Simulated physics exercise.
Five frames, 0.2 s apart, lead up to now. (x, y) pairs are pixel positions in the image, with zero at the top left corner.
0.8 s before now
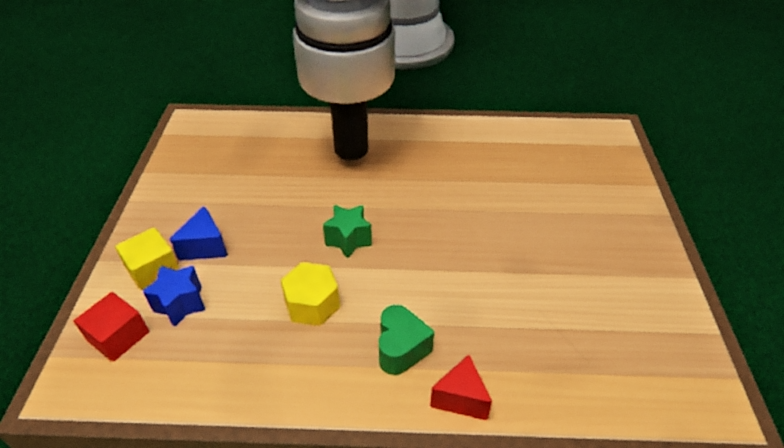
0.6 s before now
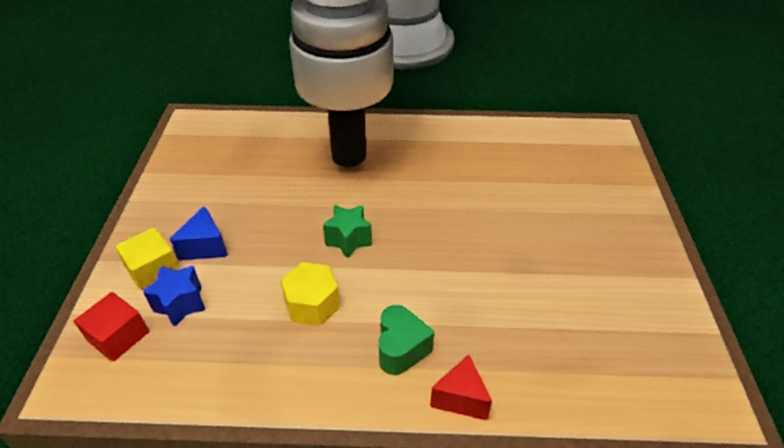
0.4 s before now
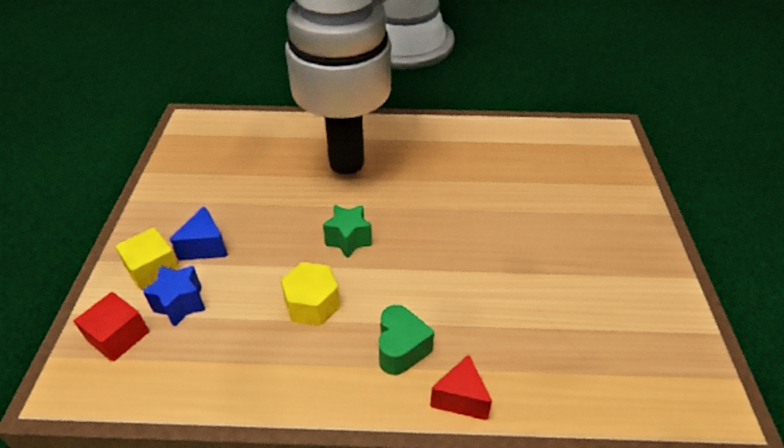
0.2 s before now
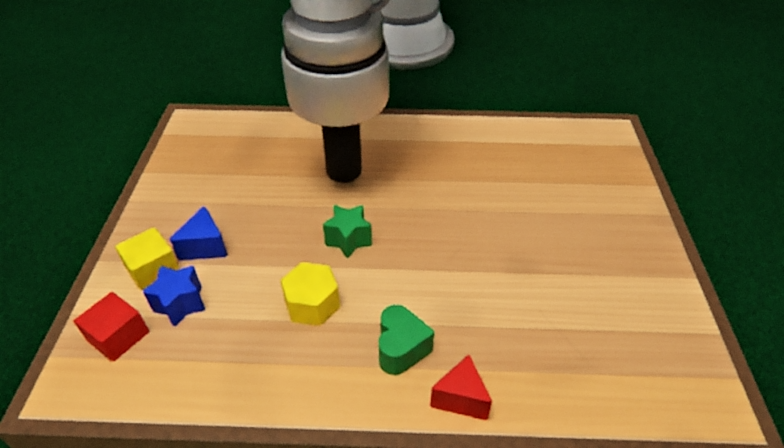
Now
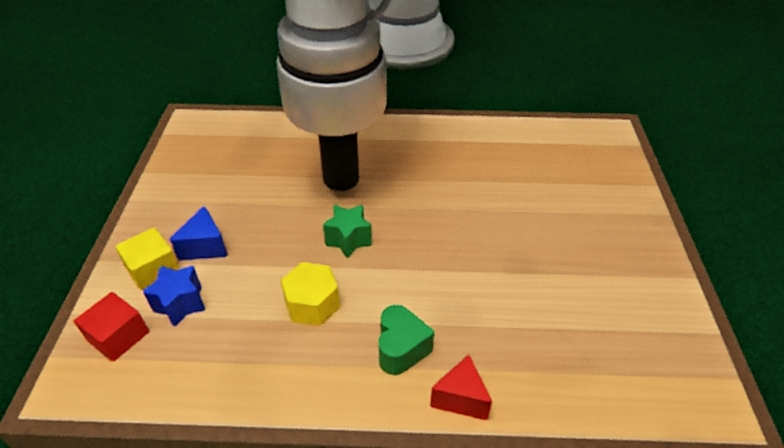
At the start, a robot arm with a black tip hovers near the back of a wooden board scattered with red, yellow, blue and green blocks. The tip then moves slowly forward and slightly left, getting closer to the green star, while all the blocks stay still.
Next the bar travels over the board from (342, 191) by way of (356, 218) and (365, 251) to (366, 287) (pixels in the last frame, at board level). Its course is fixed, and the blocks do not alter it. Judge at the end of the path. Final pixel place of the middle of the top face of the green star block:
It will likely be found at (341, 294).
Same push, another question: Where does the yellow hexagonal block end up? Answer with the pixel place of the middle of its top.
So, by the moment the path ends, you'll find the top centre of the yellow hexagonal block at (291, 302).
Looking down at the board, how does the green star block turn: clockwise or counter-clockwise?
In a top view, it turns clockwise.
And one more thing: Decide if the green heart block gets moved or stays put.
The block you're asking about stays where it is.
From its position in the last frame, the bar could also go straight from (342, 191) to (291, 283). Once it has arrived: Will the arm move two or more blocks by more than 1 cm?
I expect so.
The first path, step by step. One third of the way, bar at (356, 210); green star block at (347, 224).
Two thirds of the way, bar at (365, 242); yellow hexagonal block at (307, 285); green star block at (345, 256), turned 25° clockwise.
At the end, bar at (365, 278); yellow hexagonal block at (291, 302), turned 40° clockwise; green star block at (341, 294), turned 35° clockwise; green heart block in place.
